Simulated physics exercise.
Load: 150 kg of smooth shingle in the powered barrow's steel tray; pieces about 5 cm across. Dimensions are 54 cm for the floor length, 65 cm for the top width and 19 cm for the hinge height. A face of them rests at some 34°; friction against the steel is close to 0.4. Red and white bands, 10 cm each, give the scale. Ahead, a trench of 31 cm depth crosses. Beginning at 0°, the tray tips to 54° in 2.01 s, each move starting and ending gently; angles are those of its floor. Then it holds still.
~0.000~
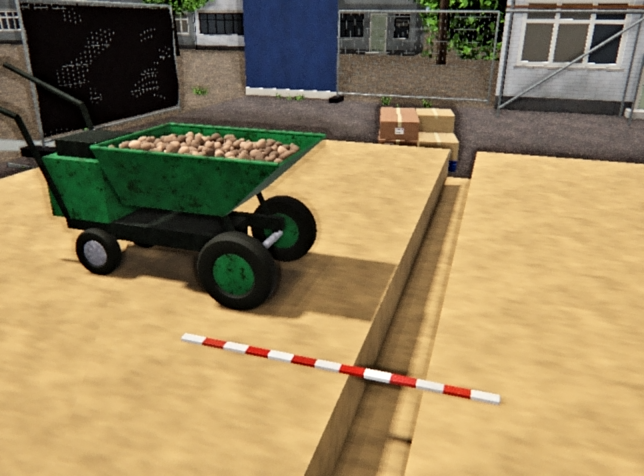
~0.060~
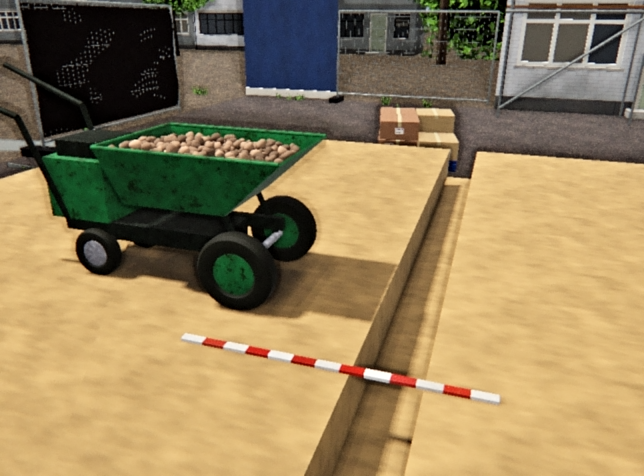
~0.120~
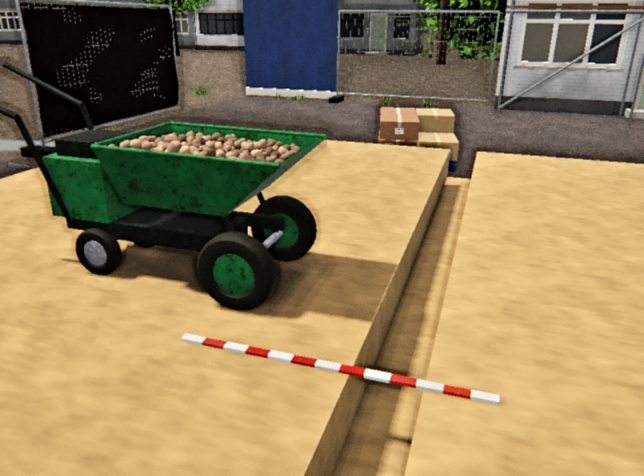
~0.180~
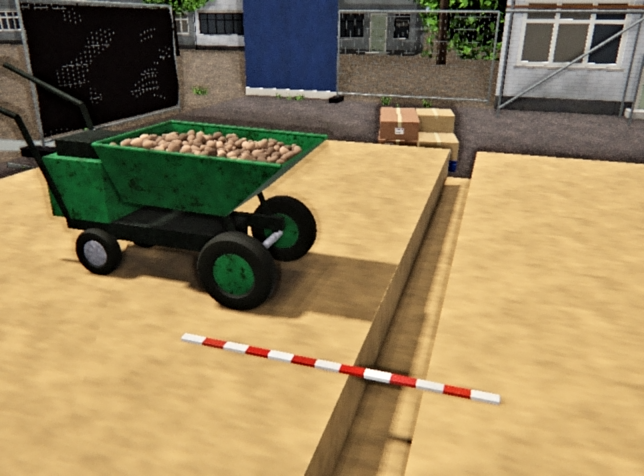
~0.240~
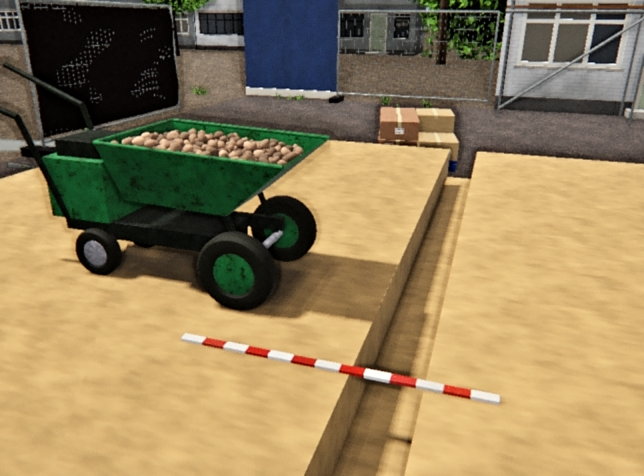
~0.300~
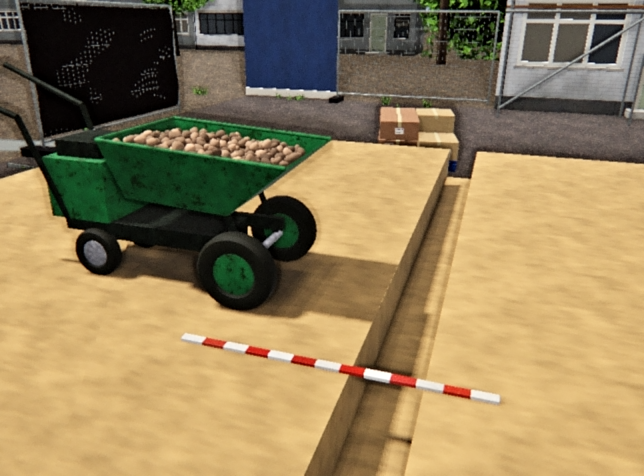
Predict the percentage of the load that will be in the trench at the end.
Predicted: Roughly 93 %.
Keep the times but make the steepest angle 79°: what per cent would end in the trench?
Roughly 95%.
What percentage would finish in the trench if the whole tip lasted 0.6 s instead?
Trench share: Approx. 65%.
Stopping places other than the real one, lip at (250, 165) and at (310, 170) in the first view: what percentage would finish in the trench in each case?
Roughly 80 in a hundred, then 65 in a hundred.
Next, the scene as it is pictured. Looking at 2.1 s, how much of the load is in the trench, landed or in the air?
40 per cent or so by then.
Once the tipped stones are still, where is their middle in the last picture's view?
About (411, 338).
After 1.5 s the floor is at 46°; 100 % in the tray; the foremost stones are at (363, 222).
After 2.1 s the floor is at 54°; 55 % in the tray, 3 % short of the trench, 39 % in the trench, 3 % past the trench; the foremost stones are at (473, 311).
After 2.5 s the floor is at 54°; 31 % in the tray, 3 % short of the trench, 60 % in the trench, 7 % past the trench; the foremost stones are at (557, 329).
After 4.4 s the floor is at 54°; 0 % in the tray, 93 % in the trench, 7 % past the trench; the foremost stones are at (618, 349).
